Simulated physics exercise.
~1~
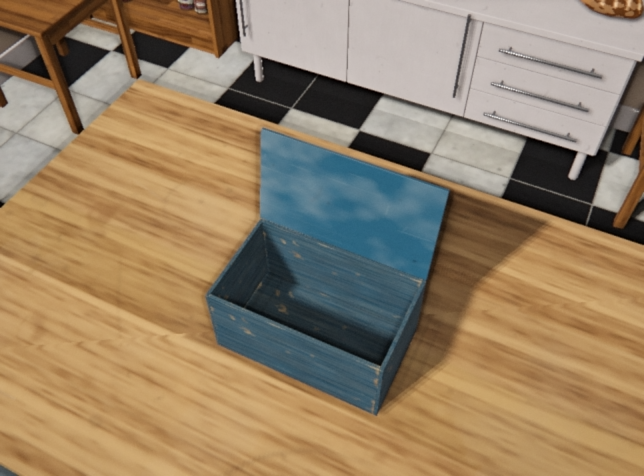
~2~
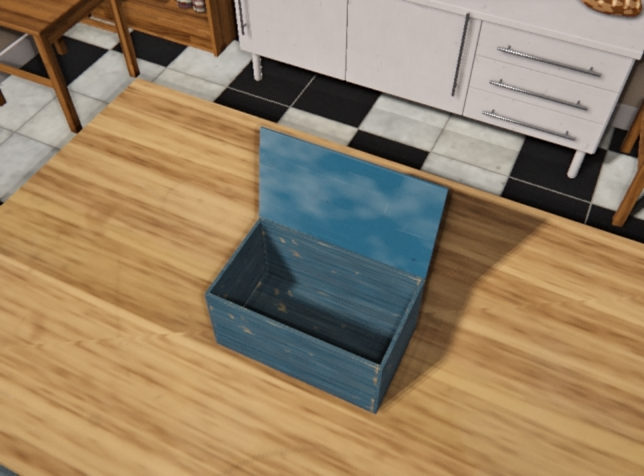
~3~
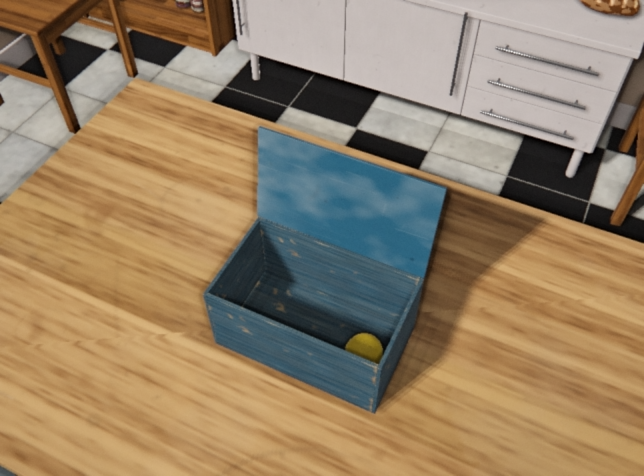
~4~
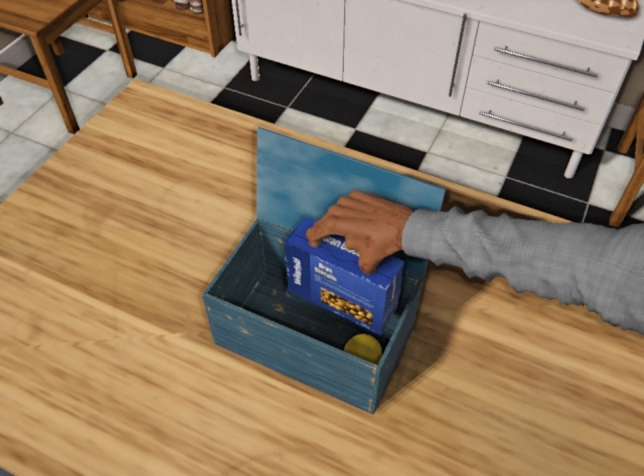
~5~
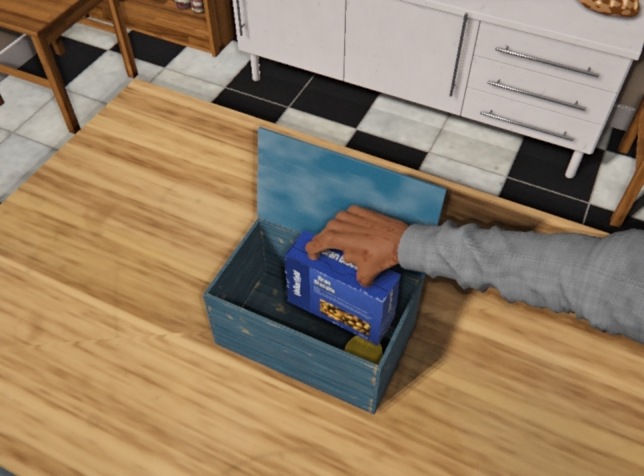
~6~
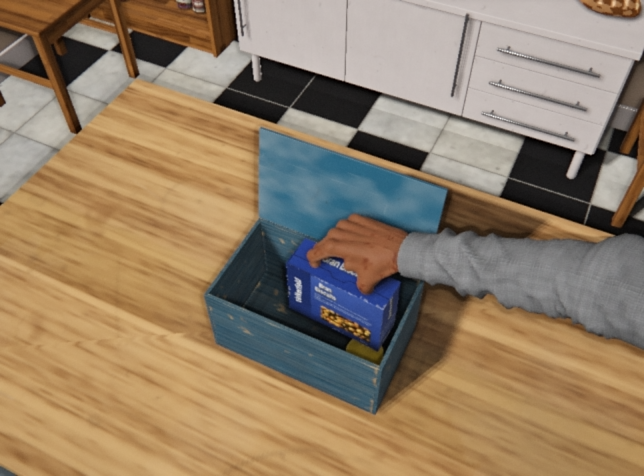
A hand in a grey sleeve reaches in from the right with a blue packet and lowers it a short way into an open blue box, after a round yellow object appears in the box's right corner. The box, its hinged lid raised behind, sits on a light wooden table seen from above. White cabinets and a black-and-white checkered floor lie beyond, and the view stays nearly still.
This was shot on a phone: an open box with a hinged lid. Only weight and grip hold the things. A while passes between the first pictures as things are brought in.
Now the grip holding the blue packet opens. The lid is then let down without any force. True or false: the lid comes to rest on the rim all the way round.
False, it is held up.
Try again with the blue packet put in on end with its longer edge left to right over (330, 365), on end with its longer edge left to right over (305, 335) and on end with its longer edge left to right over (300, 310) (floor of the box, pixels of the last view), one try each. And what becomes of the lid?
So, one: It drops fully; two: It remains raised; three: It remains raised.
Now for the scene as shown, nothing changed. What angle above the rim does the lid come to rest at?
Lid angle from rim - close to 30°.
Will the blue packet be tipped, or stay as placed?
Looking at the last picture, it sits at an angle.
Then, 1.10 s after the last picture, lid starting down; blue packet tipped 35° from how it was near (344, 301); yellow lemon rolled a little.
Then, 1.70 s after the last picture, lid 55° above the rim; blue packet tipped 28° from how it was near (342, 306); yellow lemon rolled a little.
At rest, lid 28° above the rim; left askew, blue packet; yellow lemon in place. Seen from the same camera at the end, blue packet near (342, 308).
